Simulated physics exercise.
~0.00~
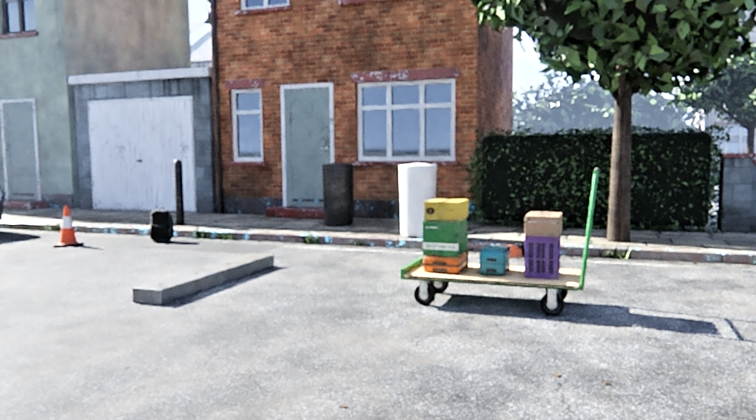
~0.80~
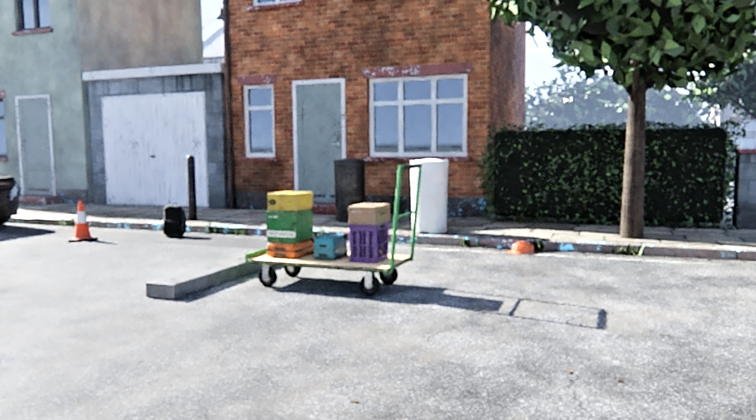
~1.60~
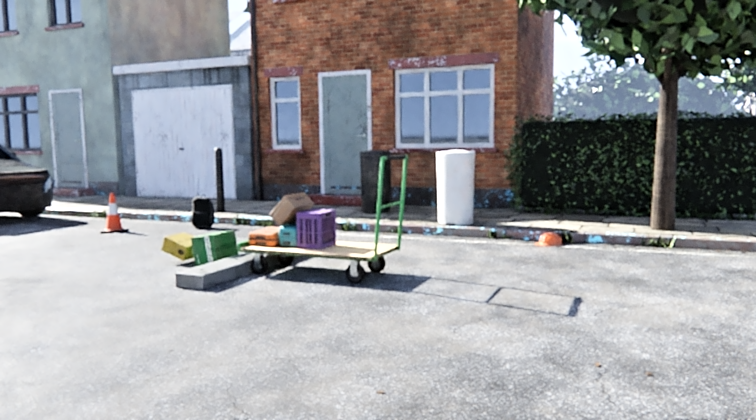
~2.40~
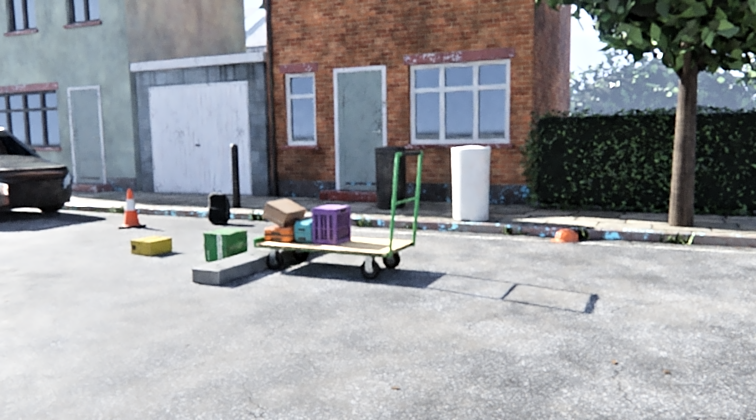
The clip shows a green-handled cart of stacked crates and boxes rolling left across a lot until it stops at a low kerb, where yellow and green boxes tumble over it onto the ground while a brown box tips but stays aboard beside the upright purple crate.
